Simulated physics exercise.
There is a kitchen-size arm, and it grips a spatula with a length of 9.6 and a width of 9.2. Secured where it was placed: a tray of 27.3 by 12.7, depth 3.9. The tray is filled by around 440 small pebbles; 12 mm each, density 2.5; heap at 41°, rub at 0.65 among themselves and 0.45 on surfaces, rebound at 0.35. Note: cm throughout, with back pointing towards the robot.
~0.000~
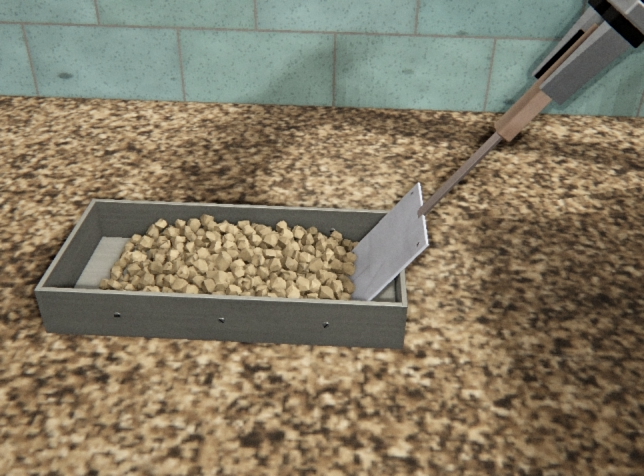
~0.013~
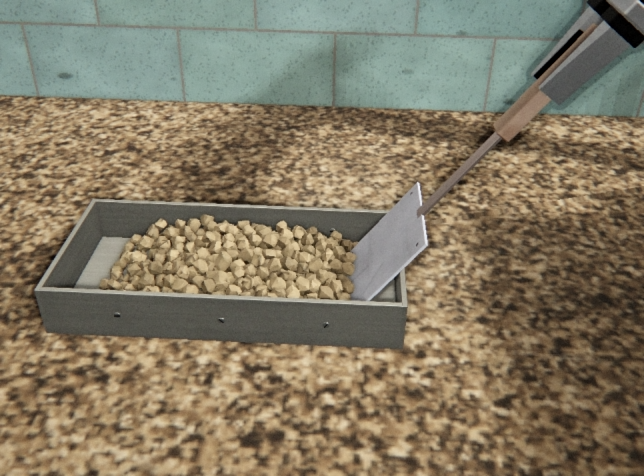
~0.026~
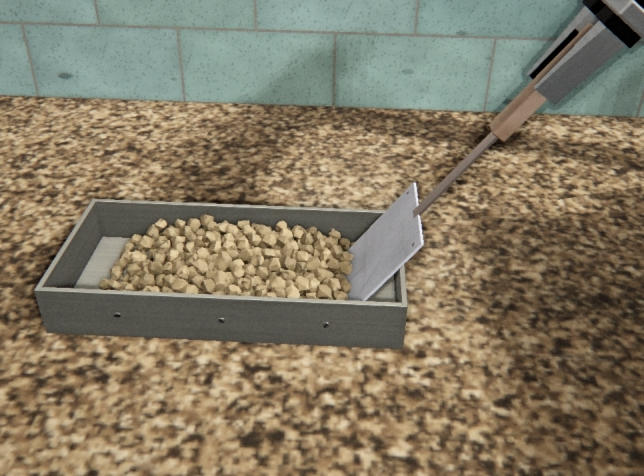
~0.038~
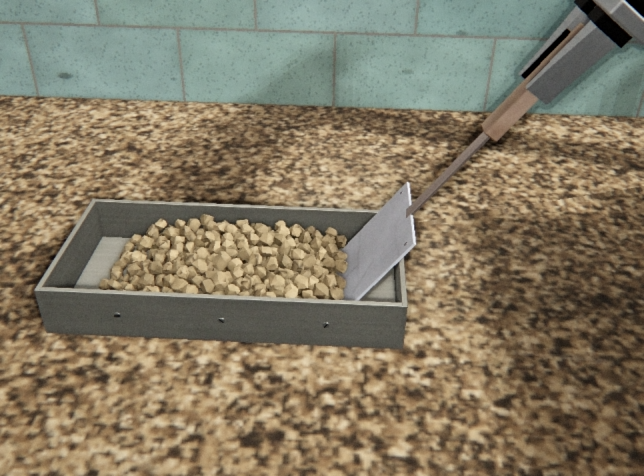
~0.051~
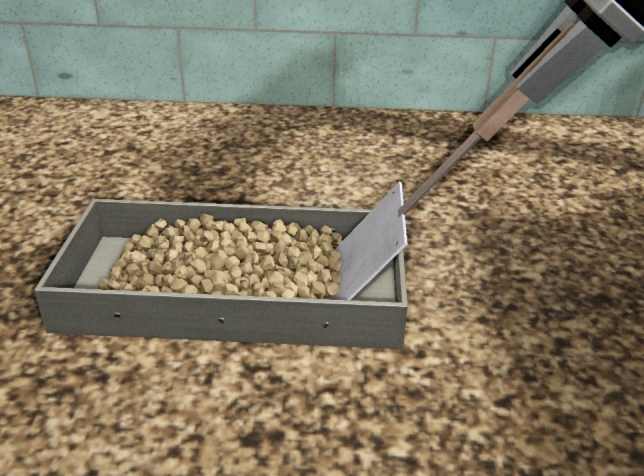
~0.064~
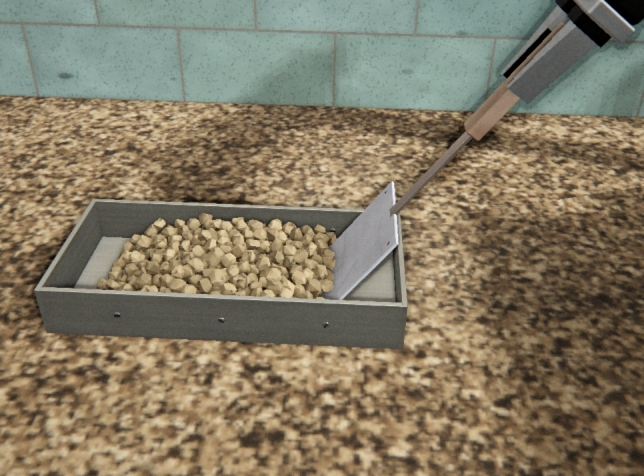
A robotic arm reaches in from the upper right over a speckled brown countertop backed by pale teal tiles, seen from slightly above. It holds a flat grey spatula, tilted at the right end of a long grey tray filled with small tan pebbles. The spatula slides slowly a short way left inside the tray, nudging the nearest pebbles, while the tray and camera stay still.
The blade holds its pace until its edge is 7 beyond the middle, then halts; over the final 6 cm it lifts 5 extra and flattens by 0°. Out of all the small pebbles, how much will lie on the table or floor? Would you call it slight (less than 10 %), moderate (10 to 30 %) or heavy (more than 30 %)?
I would call it moderate.
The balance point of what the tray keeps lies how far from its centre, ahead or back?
Roughly 8.0 centimetres ahead.
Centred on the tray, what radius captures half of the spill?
It's around 18 cm.
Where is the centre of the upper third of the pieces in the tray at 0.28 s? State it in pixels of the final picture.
I'd put it somewhere near (189, 230).
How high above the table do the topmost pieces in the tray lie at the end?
Top of the heap: Roughly 6.5 cm above the table top.
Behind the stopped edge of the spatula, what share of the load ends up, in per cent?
Share estimate: Near 25 %.
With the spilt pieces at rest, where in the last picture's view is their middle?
About (34, 285).
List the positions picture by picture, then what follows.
The first picture shows spatula top edge at (423, 211), sloping 54°; upper third of the load around (234, 263), from x 100 to 355, top at y 220; 436 in the tray.
The second picture shows spatula top edge at (422, 211), sloping 54°; upper third of the load around (234, 263), from x 100 to 355, top at y 220.
The third picture shows spatula top edge at (418, 211), sloping 54°; upper third of the load around (234, 262), from x 100 to 355, top at y 220.
The fourth picture shows spatula top edge at (411, 211), sloping 54°; upper third of the load around (235, 261), from x 100 to 355, top at y 220.
The fifth picture shows spatula top edge at (403, 211), sloping 54°; upper third of the load around (238, 261), from x 100 to 355, top at y 220.
The sixth picture shows spatula top edge at (395, 210), sloping 54°; upper third of the load around (236, 260), from x 100 to 355, top at y 220; 436 in the tray.
After 0.17 s, sloping 54°, highest piece 5 above the table; 436 in the tray.
After 0.28 s, sloping 54°, highest piece 9 above the table; 433 in the tray, 3 on the blade or in flight.
After 0.53 s, sloping 54°, highest piece 7 above the table; 360 in the tray, 59 on the table or floor, 17 on the blade or in flight.
After 1.58 s, sloping 54°, highest piece 6 above the table; 353 in the tray, 83 on the table or floor.
At rest, 353 in the tray, 83 on the table or floor. That is 19 % on the table or floor.
